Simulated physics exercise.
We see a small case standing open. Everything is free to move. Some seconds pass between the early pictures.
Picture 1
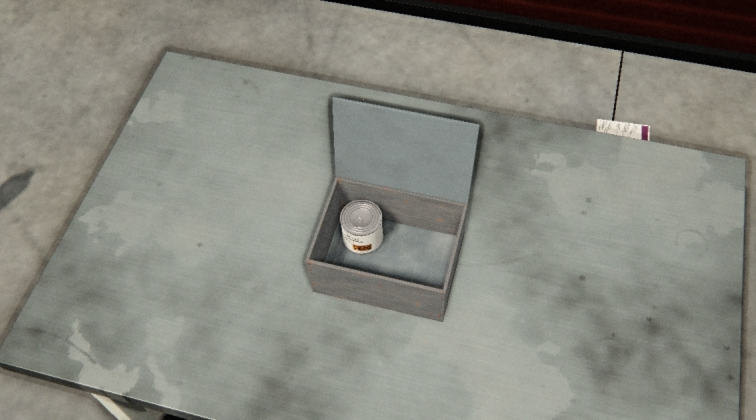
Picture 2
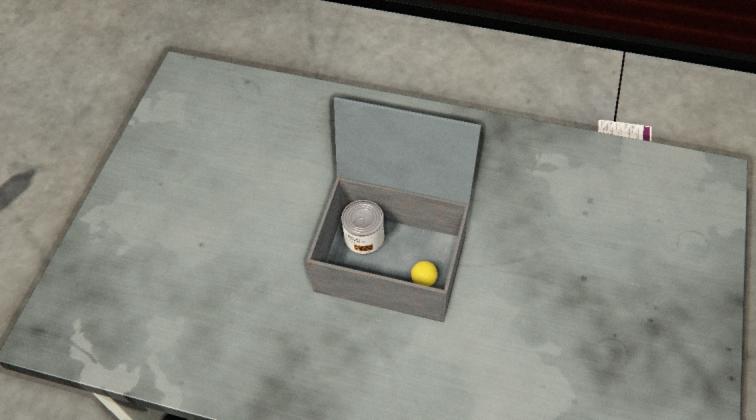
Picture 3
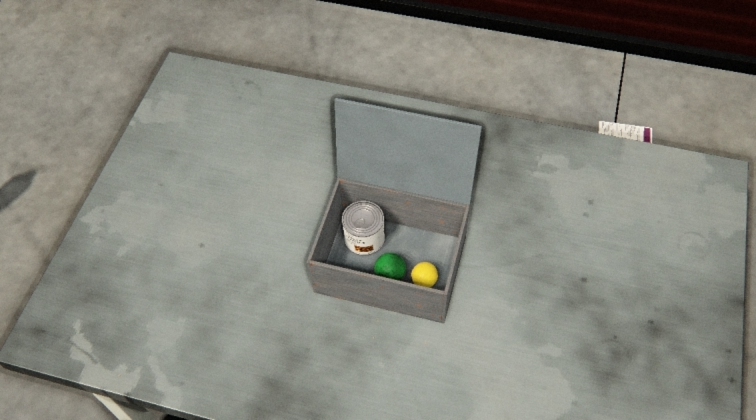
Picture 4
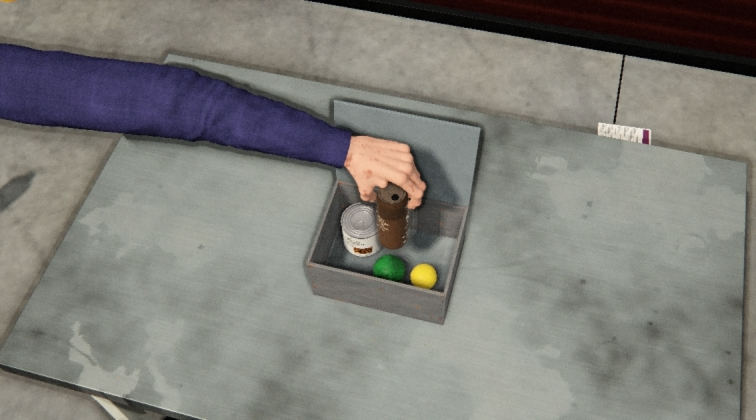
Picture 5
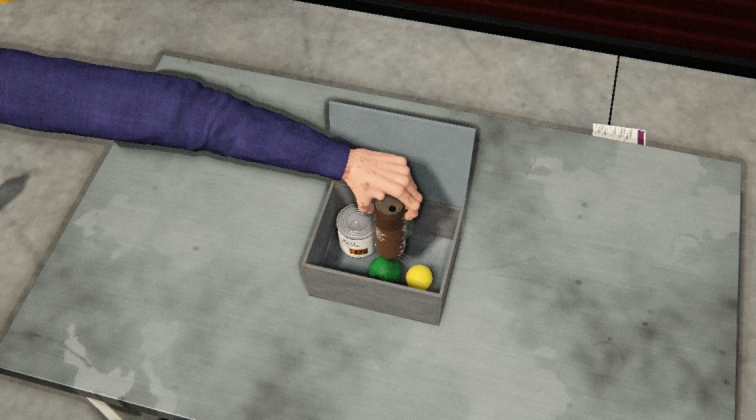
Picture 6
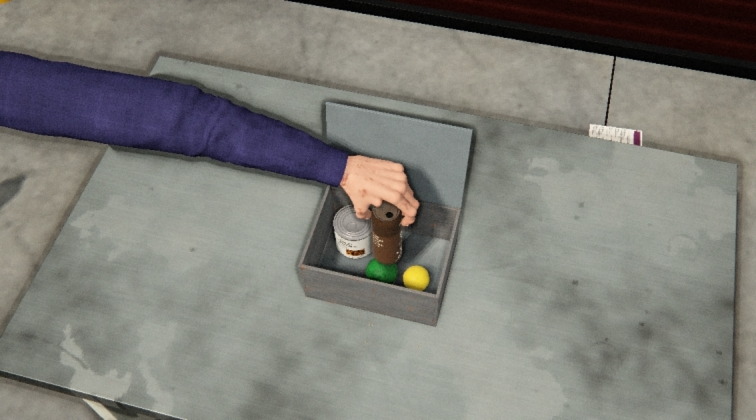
At the start, a small gray case stands open on a table with a white tin inside. A yellow lemon appears in the case, then a green ball to its left. A purple-sleeved arm then reaches in from the left, holding a brown can above the case and lowering it inside, still gripped.
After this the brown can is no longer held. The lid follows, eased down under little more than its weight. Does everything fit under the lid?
Outcome: The lid sits on the rim.
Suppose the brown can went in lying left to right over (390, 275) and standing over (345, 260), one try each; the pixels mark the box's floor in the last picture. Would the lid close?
First, it sits on the rim; second, it will not close.
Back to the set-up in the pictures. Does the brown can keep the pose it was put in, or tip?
It tips.
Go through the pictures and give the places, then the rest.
The last thing is not in view yet; white tin (362, 227), in the first picture.
The last thing is not in view yet; yellow lemon (424, 274), in the second picture.
The last thing is not in view yet; green ball (390, 269), in the third picture.
Still above its spot; brown can (393, 217); white tin (363, 230), in the fourth picture.
Still above its spot; brown can (390, 228); yellow lemon (419, 278), in the fifth picture.
Put in, still held; brown can (387, 234), in the sixth picture.
Then, 0.70 s past the last view, brown can on its side near (384, 264); green ball displaced about its own width; yellow lemon displaced about its own width.
Then, 1.70 s past the last view, lid 46° above the rim; brown can on its side near (384, 271); green ball displaced about its own width; yellow lemon displaced about its own width.
Finally, lid shut; down or leaning hard in the box, brown can; moved from the start, green ball and yellow lemon; white tin still in place. Final places as the last picture's camera would see them, brown can near (382, 271).
